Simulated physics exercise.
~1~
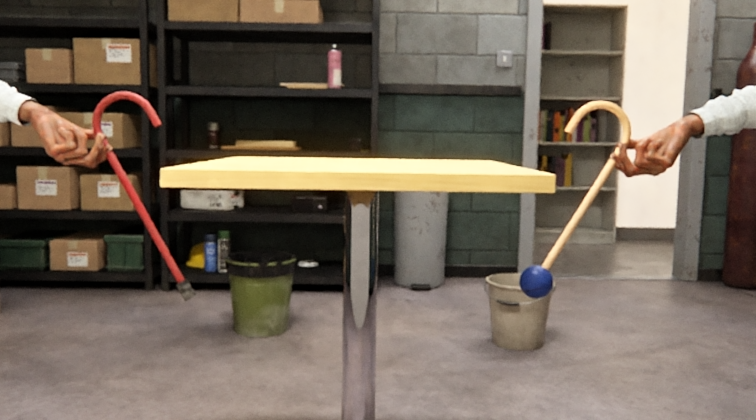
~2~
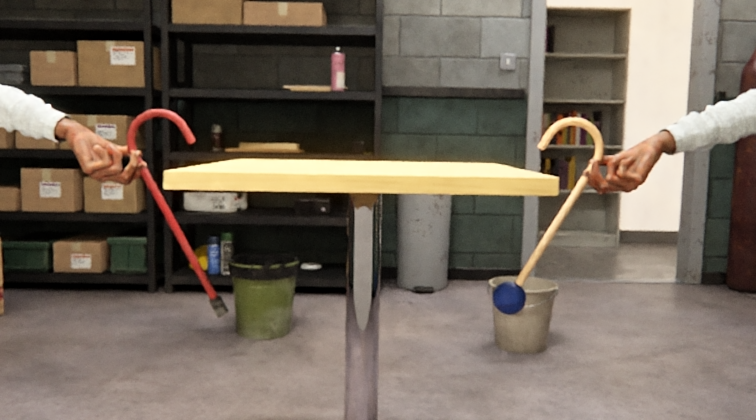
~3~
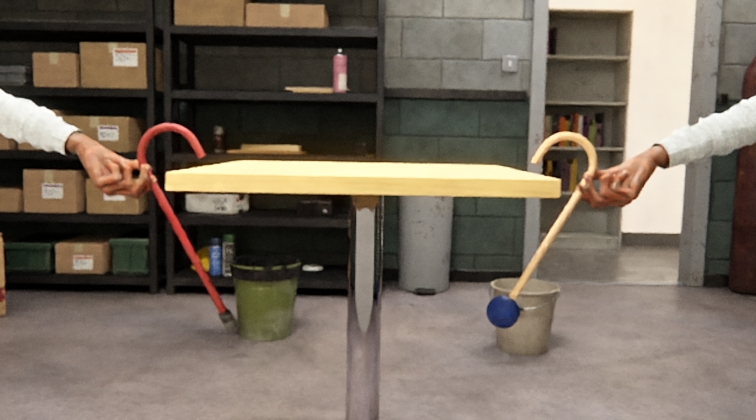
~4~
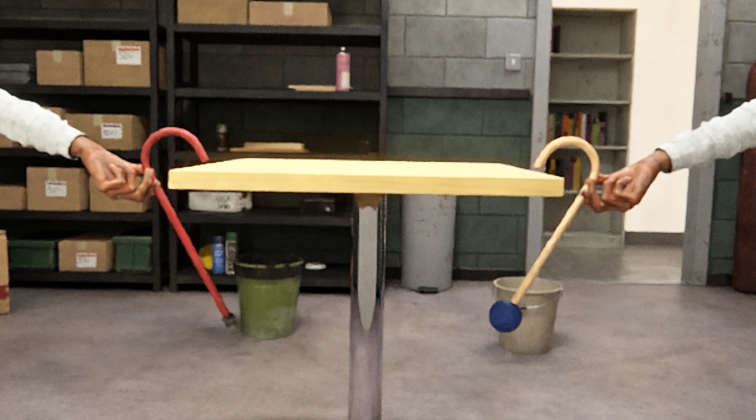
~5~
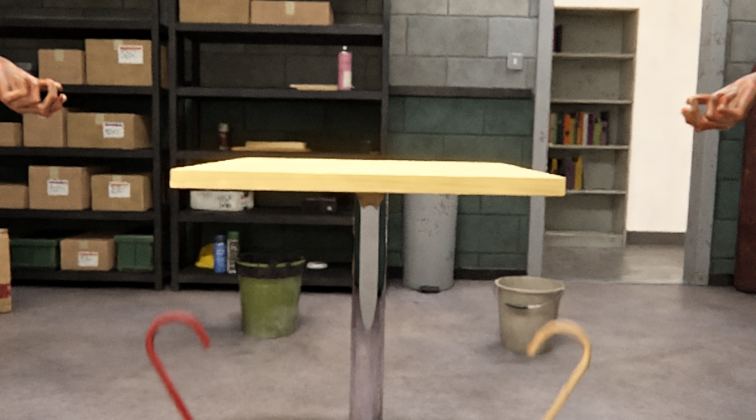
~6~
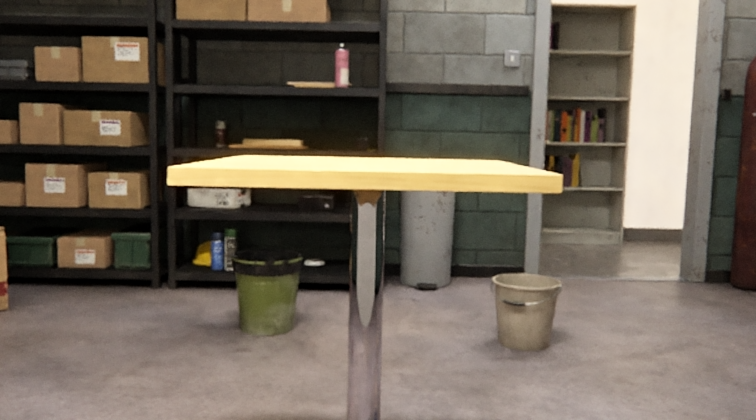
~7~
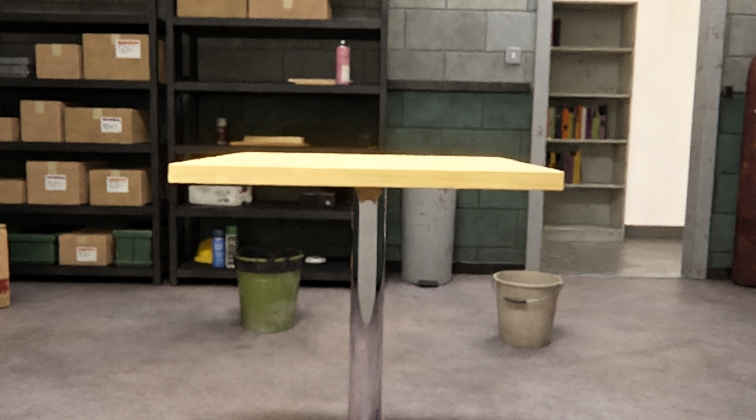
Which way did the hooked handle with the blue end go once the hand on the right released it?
It went down, dropping past the table's edge until it was out of sight.
